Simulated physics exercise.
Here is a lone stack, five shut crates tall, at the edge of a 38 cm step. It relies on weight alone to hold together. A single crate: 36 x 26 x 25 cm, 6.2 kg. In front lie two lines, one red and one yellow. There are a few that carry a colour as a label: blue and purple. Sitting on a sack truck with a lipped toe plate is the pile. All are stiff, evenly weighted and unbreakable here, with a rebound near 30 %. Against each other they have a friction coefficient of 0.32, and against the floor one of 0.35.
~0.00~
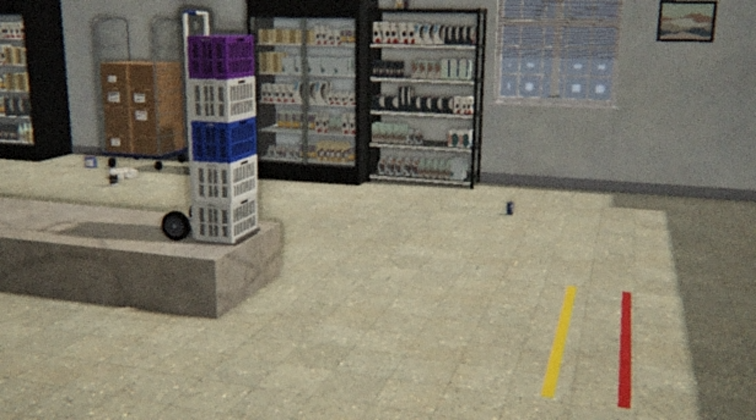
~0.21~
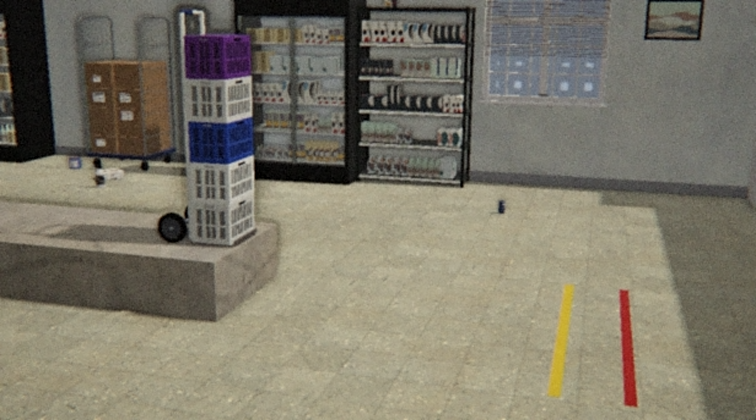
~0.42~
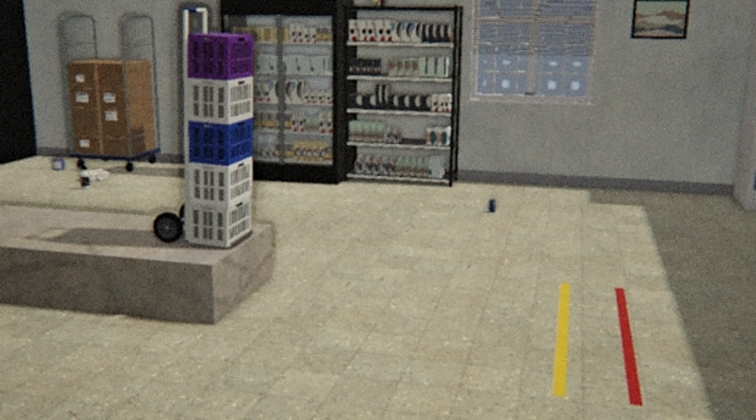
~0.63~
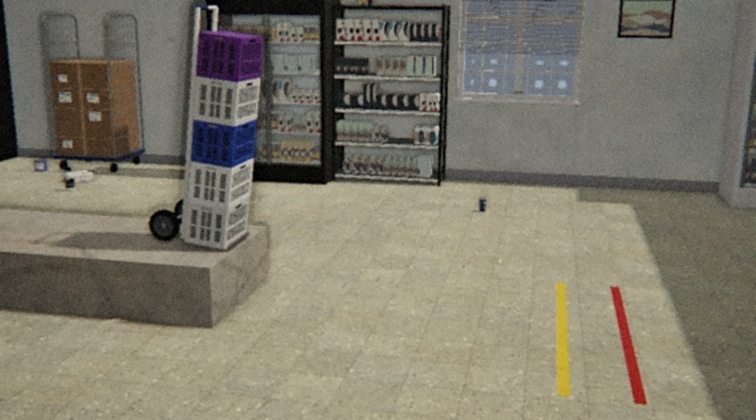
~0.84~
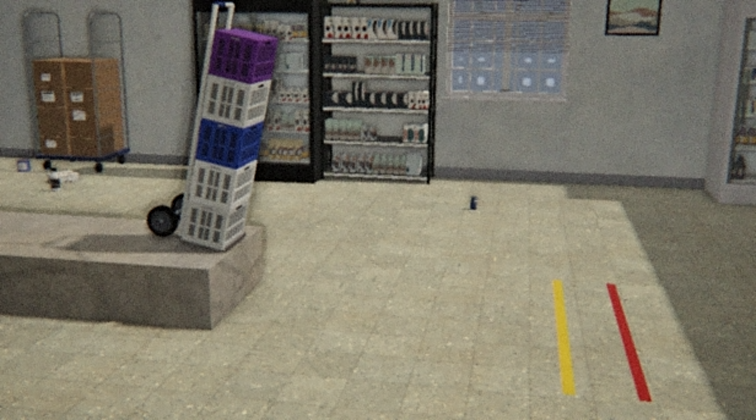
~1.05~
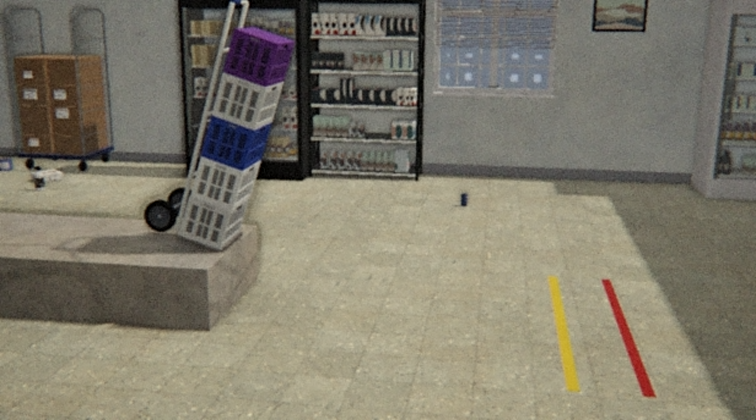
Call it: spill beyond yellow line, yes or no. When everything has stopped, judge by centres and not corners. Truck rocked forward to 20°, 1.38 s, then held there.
No, it does not.
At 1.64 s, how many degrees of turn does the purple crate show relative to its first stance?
Its tilt comes to about 60° at that moment.
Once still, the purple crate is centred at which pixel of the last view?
Last frame, centre at roughly (498, 300).
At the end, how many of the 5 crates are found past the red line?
The total is 0.
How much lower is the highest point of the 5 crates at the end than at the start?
Roughly 140 centimetres lower at the end.
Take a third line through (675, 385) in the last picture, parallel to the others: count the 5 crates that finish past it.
The answer is 0.
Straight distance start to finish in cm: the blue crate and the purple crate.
So blue shifts 140 cm, while purple shifts 230 cm.
After 1.34 s, none of the 5 crates past the yellow line, 5 disturbed; blue crate leaning 32°; purple crate leaning 32°, 10 cm lower.
After 1.64 s, none of the 5 crates past the yellow line, 5 disturbed; blue crate leaning 64°, 31 cm lower; purple crate leaning 62°, 58 cm lower.
After 2.00 s, none of the 5 crates past the yellow line, 5 disturbed; purple crate on its side; blue crate on its side.
At rest (2.9 s), none of the 5 crates past the yellow line, 5 disturbed; blue crate on its side; purple crate on its side. The farthest middle lies 37 cm short of that line. As the last picture would show them, middles, blue crate near (379, 293), purple crate near (498, 300).
